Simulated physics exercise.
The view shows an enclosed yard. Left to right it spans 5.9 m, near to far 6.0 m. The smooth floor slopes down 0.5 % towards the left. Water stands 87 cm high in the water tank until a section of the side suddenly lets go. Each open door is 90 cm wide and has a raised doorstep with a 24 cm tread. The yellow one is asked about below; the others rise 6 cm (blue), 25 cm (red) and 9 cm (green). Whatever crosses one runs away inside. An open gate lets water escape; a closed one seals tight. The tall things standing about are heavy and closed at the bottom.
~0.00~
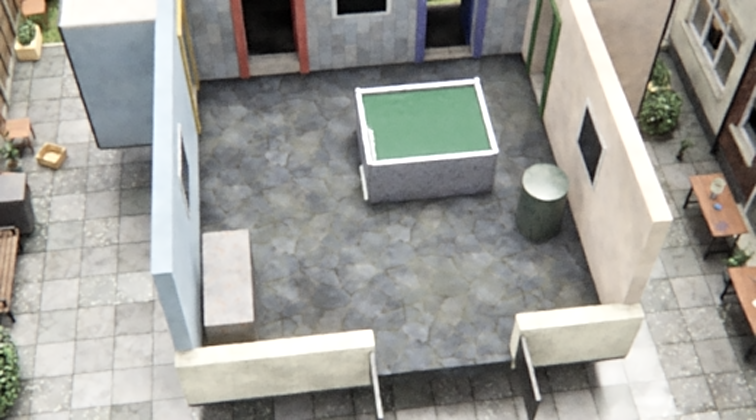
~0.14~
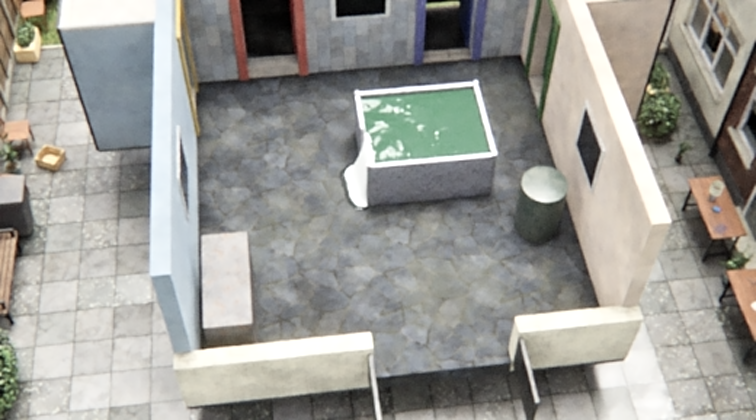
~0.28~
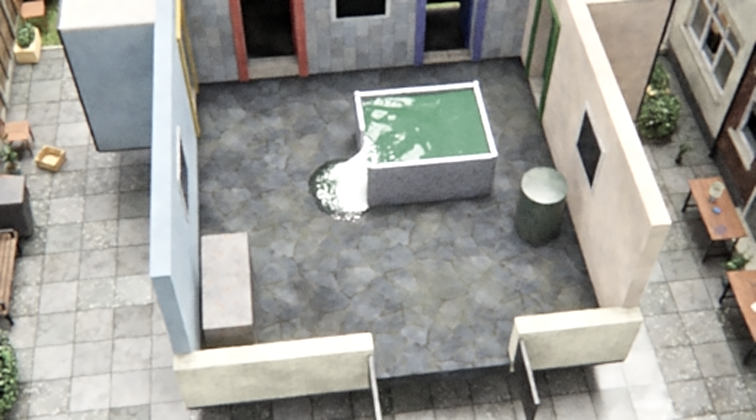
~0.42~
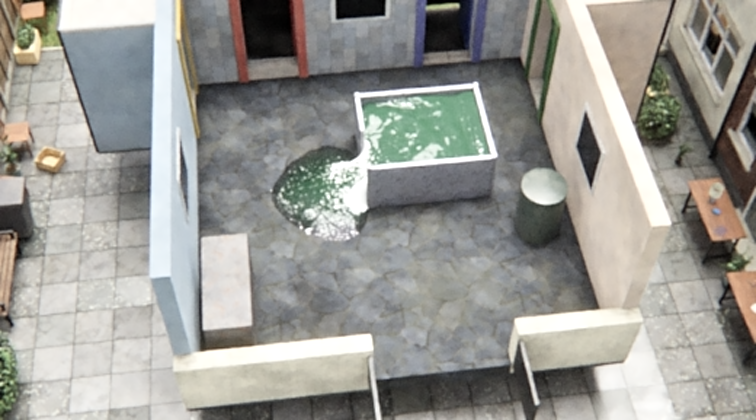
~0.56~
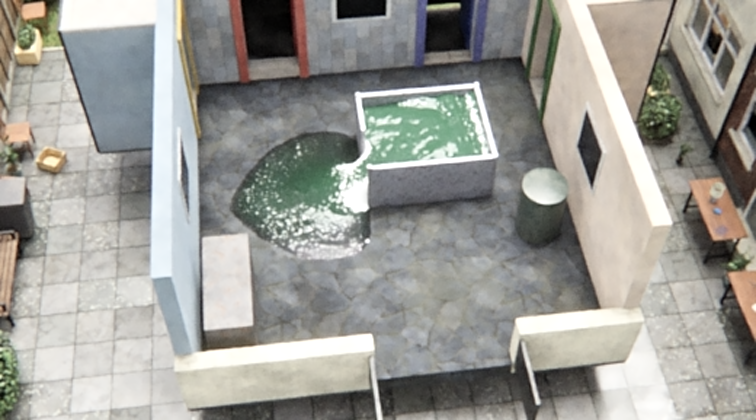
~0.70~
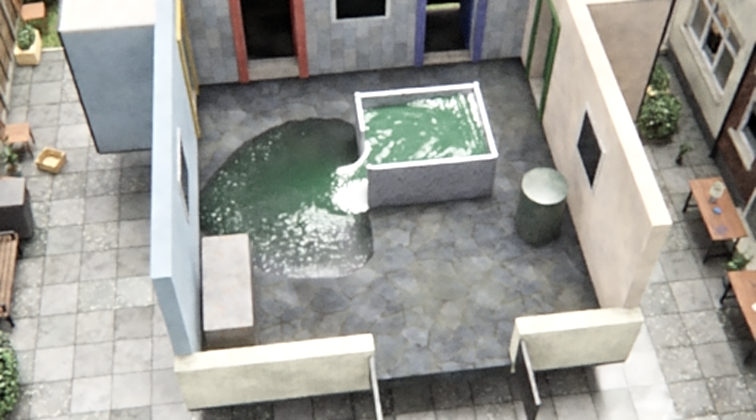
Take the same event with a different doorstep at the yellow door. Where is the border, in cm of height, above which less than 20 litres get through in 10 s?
At least 17 cm or so.
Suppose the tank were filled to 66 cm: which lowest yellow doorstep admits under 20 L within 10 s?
About 12.0 cm.
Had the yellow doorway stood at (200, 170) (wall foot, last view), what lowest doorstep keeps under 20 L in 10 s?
Roughly 24 cm.
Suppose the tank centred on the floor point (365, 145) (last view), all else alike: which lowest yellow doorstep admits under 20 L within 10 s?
Some 19 cm.
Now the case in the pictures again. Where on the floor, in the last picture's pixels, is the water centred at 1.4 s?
Around (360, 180).
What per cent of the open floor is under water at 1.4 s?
Near 30 per cent is wet.
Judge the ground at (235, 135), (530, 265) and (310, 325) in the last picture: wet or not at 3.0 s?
In turn: Flooded, still dry, flooded.
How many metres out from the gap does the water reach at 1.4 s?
Roughly 3.8 m.
After 1.4 s water covers 30 % of the floor, deepest (44 cm) near (213, 277); 11 cm at the yellow door, 0 litres in over its 14 cm doorstep.
After 3.0 s water covers 45 % of the floor, deepest (31 cm) near (203, 384); 17 cm at the yellow door, 8 litres in over its 14 cm doorstep.
After 10.0 s water covers 100 % of the floor, deepest (12 cm) near (552, 214); 10 cm at the yellow door, 41 litres in over its 14 cm doorstep.
At the yellow door as built, the water arrived by 1.3 s and peaked near 19 cm at 4.0 s.
Run again over the same 10 s with other heights there, 28 litres in over 15.5 cm, 5 litres over 21 cm. The limit of 20 litres is kept from about 17 cm up.
